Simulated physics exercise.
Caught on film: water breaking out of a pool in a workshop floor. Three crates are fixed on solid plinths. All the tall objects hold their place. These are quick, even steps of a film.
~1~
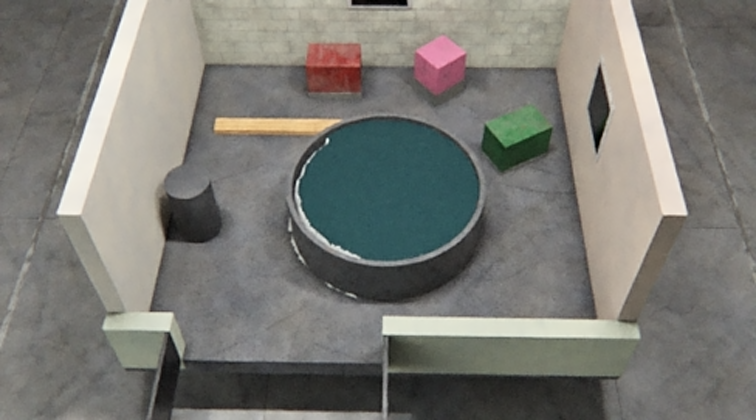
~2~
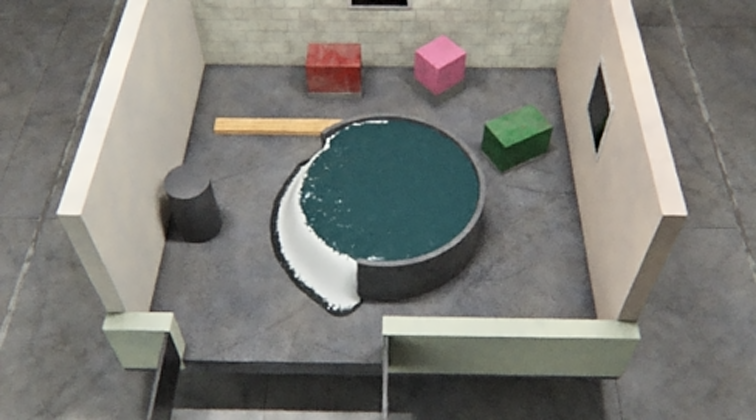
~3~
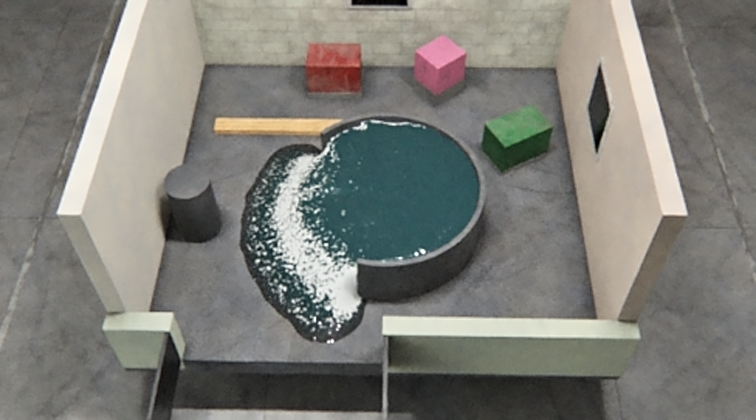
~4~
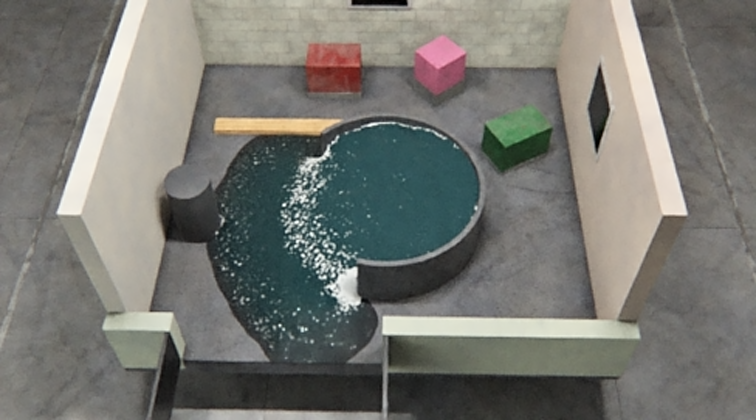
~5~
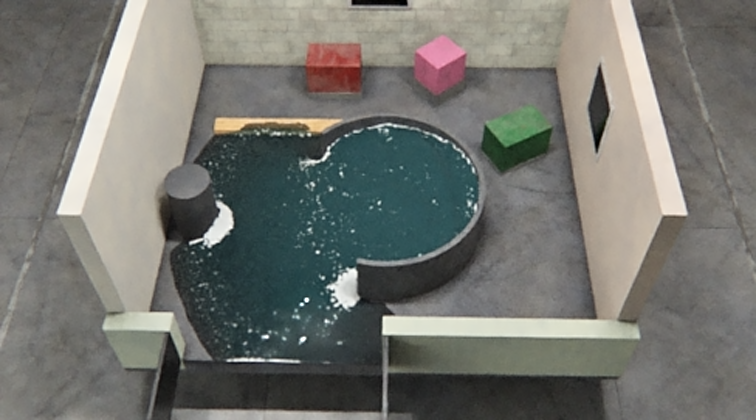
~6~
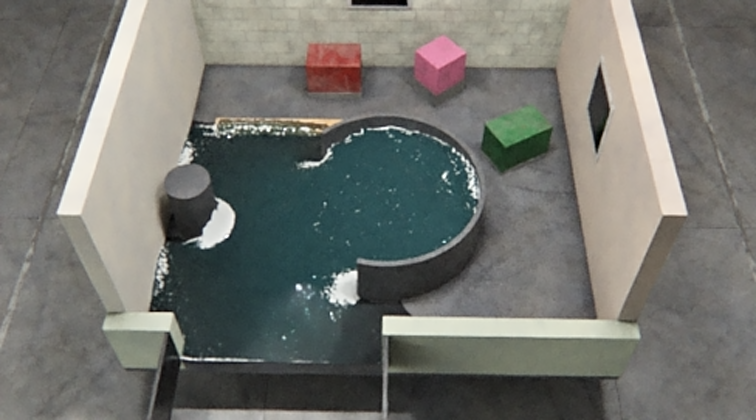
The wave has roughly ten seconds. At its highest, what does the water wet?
In the end: The green crate gets wet; the pink crate stays dry; the red crate gets wet.
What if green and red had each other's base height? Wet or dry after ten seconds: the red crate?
Red crate is wetted.
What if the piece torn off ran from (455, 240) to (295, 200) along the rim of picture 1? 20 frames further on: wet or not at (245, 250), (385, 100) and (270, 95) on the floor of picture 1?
One after the other: Under water, dry, free of water.
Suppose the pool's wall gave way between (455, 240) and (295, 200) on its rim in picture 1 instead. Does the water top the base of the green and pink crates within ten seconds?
The green one is topped, the pink one remains dry.
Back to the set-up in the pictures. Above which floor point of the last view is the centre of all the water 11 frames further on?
Near (279, 222).
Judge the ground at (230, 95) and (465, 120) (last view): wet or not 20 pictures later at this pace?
In turn: Awash, free of water.
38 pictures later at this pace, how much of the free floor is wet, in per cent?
Roughly 80 per cent.
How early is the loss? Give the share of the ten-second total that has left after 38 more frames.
Near 85 in a hundred.
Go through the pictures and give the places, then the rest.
In the first picture, the round tank at (386, 187) is whole and still.
In the second picture, water pours out at (297, 228) and has run to a hidden place.
In the third picture, the front is at (293, 150), out from the gap at (297, 229).
In the fourth picture, water pours out at (297, 231) and has run to (276, 135).
In the fifth picture, the front is at (221, 134), out from the gap at (297, 232).
In the sixth picture, water pours out at (297, 232) and has run to (192, 125).
A moment on, water covers 40 % of the floor; the green crate not reached, the pink crate not reached, the red crate not reached.
Next, water covers 45 % of the floor; the green crate not reached, the pink crate not reached, the red crate water round its plinth.
Then, water covers 55 % of the floor; the green crate not reached, the pink crate water round its plinth, the red crate water round its plinth.
Later, water covers 80 % of the floor; the green crate water round its plinth, the pink crate water round its plinth, the red crate water round its plinth.
In the end, water covers 95 % of the floor; the green crate was topped, the pink crate stayed above the water, the red crate was topped.
